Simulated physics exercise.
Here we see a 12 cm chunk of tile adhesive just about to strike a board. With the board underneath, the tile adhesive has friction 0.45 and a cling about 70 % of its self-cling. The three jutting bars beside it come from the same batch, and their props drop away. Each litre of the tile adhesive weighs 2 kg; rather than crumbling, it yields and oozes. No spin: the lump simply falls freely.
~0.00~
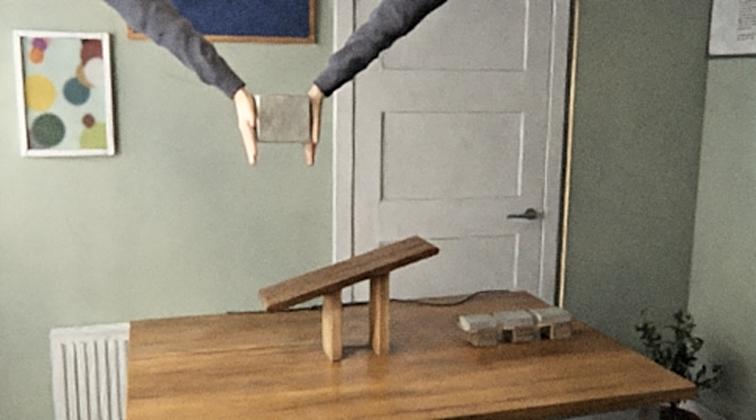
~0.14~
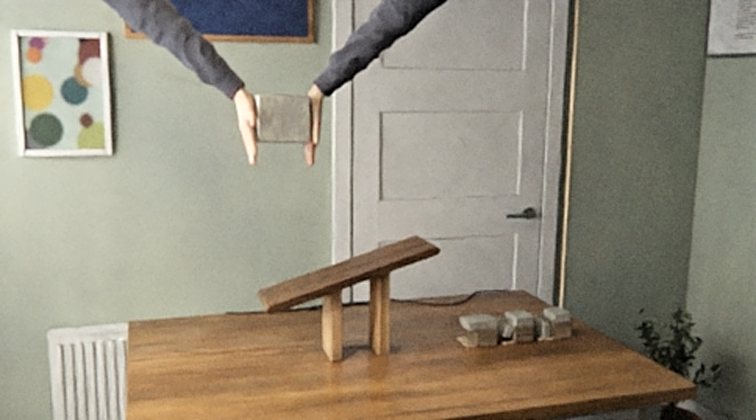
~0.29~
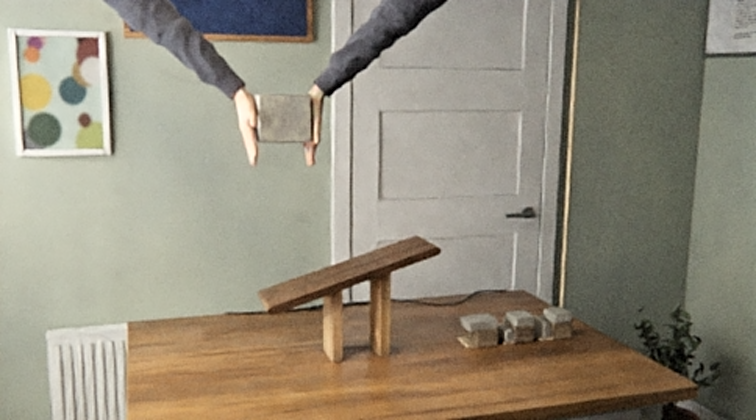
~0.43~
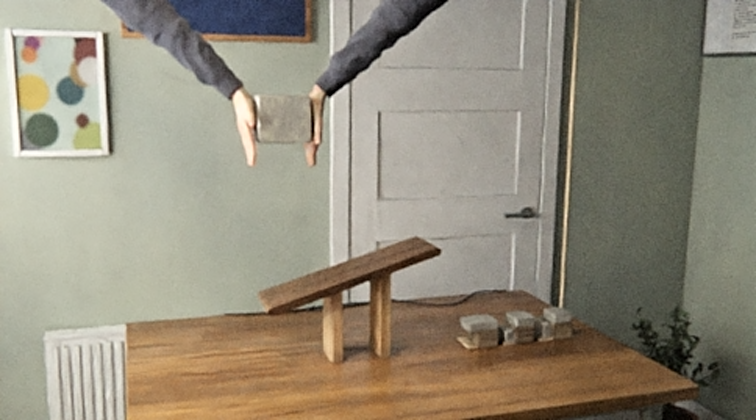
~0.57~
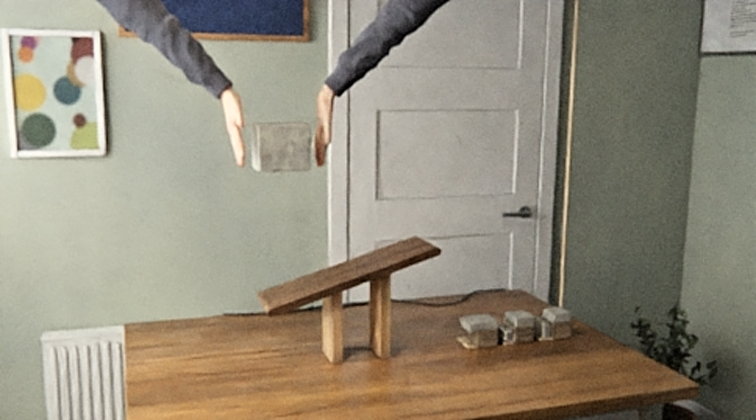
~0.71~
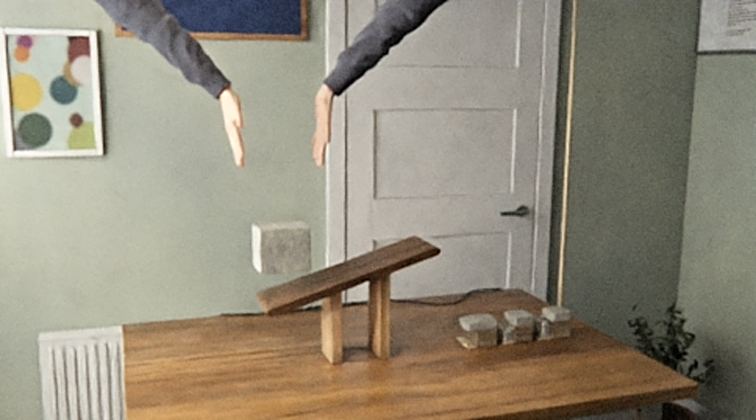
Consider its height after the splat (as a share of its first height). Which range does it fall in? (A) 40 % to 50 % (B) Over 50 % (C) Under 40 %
Option A: 40 % to 50 %.
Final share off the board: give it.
I'd say close to 45 percent finishes off the board.
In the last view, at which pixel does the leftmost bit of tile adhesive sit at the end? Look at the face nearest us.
Near (260, 351).
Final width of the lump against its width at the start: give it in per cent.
I'd put it at some 140 %.
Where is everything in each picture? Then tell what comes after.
The first picture shows top of the tile adhesive at (297, 96); bar tips down by 0, 0, 0 (left to right).
The second picture shows top of the tile adhesive at (298, 96); bar tips down by 3 mm, 3.7 cm, 5.1 cm (left to right).
The third picture shows top of the tile adhesive at (298, 96); bar tips down by 4 mm, 5.2 cm, 5.2 cm (left to right).
The fourth picture shows top of the tile adhesive at (298, 96); bar tips down by 4 mm, 5.2 cm, 5.2 cm (left to right).
The fifth picture shows top of the tile adhesive at (298, 125); bar tips down by 5 mm, 5.2 cm, 5.2 cm (left to right).
The sixth picture shows top of the tile adhesive at (298, 228); bar tips down by 5 mm, 5.2 cm, 5.2 cm (left to right).
After 0.83 s, it stands 45 % of its first height and 4 % has gone off the board.
After 0.96 s, it stands 45 % of its first height and 38 % has gone off the board.
After 1.10 s, it stands 45 % of its first height and 39 % has gone off the board.
After 1.23 s, it stands 45 % of its first height and 39 % has gone off the board.
After 1.70 s, at the end, it stands 45 % of its first height and 45 % has gone off the board.
